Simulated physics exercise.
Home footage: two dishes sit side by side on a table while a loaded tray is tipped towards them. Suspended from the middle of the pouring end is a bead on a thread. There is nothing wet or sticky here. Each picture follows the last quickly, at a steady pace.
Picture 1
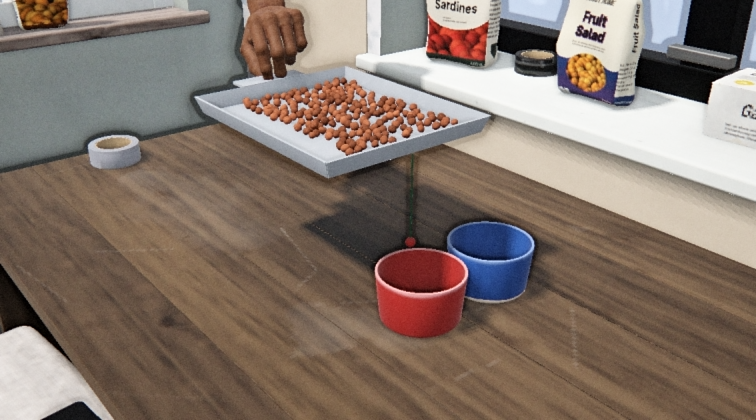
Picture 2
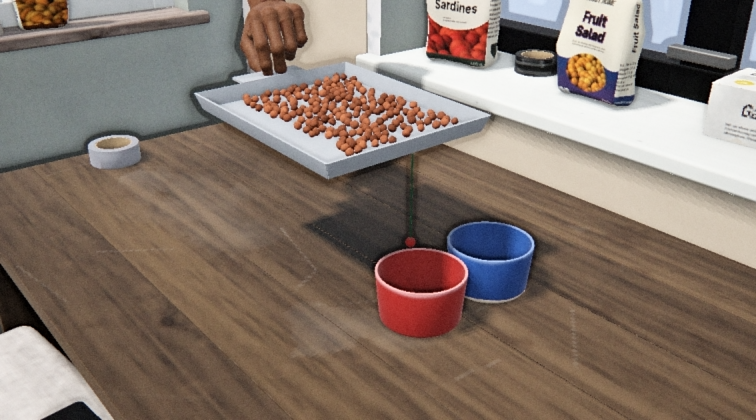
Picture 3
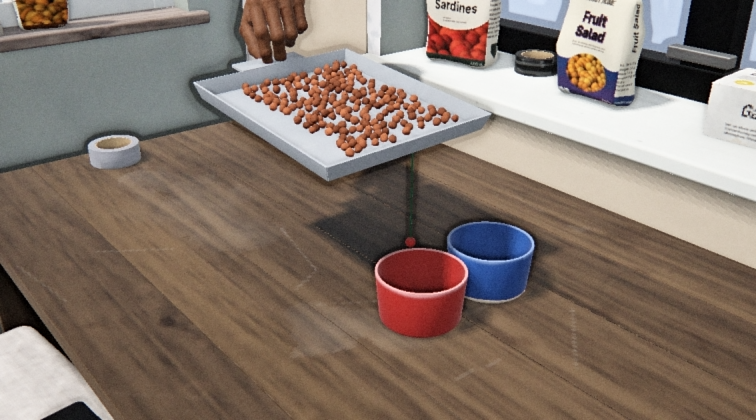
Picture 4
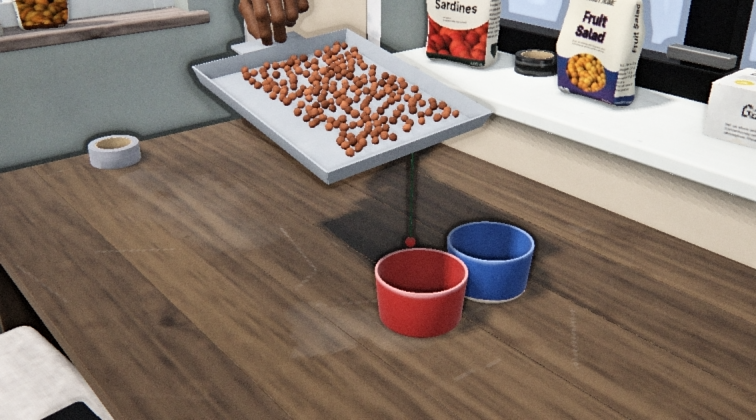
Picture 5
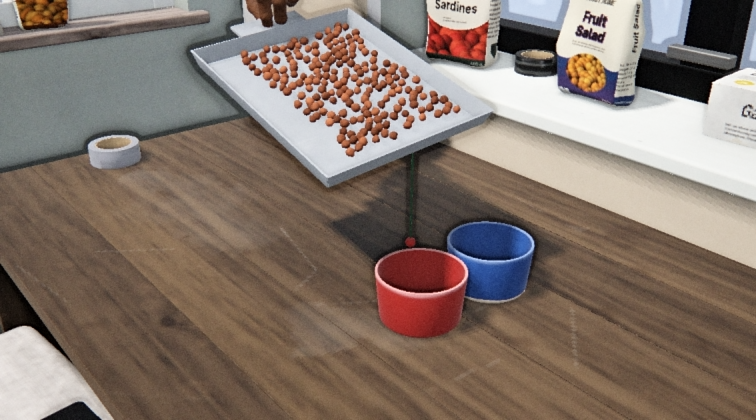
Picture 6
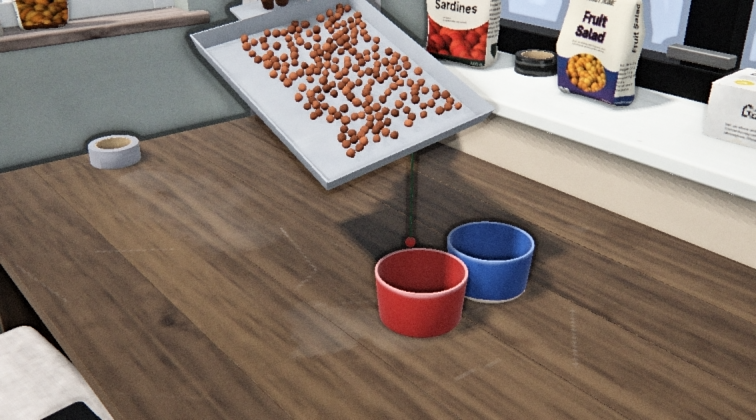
A pale grey tray of small reddish-brown pellets is held by a hand above a brown wooden table, seen from a fixed, slightly raised view in a room. A red dish sits left of a blue one below, near a bead hanging on a thread, with tape at left and food packages on a white ledge behind. The tray's far side rises steadily, its near edge dipping slightly leftward.
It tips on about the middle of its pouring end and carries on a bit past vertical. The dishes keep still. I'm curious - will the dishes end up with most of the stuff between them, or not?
No, less than half of it.
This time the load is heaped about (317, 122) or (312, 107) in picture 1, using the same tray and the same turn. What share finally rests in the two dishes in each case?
It would be 30 in a hundred, and then 20 in a hundred.
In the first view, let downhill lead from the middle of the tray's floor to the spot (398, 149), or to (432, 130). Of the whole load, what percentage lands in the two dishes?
You'd see roughly 60 per cent the first time and 50 per cent the second.
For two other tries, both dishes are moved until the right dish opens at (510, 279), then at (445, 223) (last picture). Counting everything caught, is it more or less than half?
Result - try one, below the halfway mark; try two, below the halfway mark.
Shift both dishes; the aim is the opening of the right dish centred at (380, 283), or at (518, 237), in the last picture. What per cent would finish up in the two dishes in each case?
In order, 70 % and 10 %.
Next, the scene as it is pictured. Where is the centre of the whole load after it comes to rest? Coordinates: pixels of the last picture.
Roughly at pixel (368, 347).
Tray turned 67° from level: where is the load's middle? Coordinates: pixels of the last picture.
Around (371, 158).
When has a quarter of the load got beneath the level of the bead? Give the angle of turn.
It is at around 80 degrees.
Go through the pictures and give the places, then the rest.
Corners of the pouring end at (328, 159) and (482, 115), level; middle of the load at (343, 112), clay pellets; left dish at (452, 308); right dish at (521, 275); bead on its thread at (410, 242), in the first picture.
Corners of the pouring end at (328, 160) and (482, 115), level; middle of the load at (343, 109), in the second picture.
Corners of the pouring end at (328, 163) and (483, 113), tipped barely, lowest at the left corner; middle of the load at (343, 102), in the third picture.
Corners of the pouring end at (329, 167) and (484, 111), tipped a little, lowest at the left corner; middle of the load at (343, 91), in the fourth picture.
Corners of the pouring end at (329, 171) and (485, 109), tipped clearly, lowest at the left corner; middle of the load at (344, 81), in the fifth picture.
Corners of the pouring end at (329, 176) and (487, 107), tipped clearly, lowest at the left corner; middle of the load at (345, 71); left dish at (452, 308); right dish at (521, 275), in the sixth picture.
Soon after the last picture, tray tipped steeply; most on the tray; a small part in the air.
A little later, tray tipped past a quarter turn; a small part on the tray; a small part in the left dish; about half outside both; about a quarter in the air.
Later still, tray tipped past a quarter turn; about a quarter in the left dish; most outside both.
At rest, tray tipped past a quarter turn; about a quarter in the left dish; none in the right dish; most outside both.
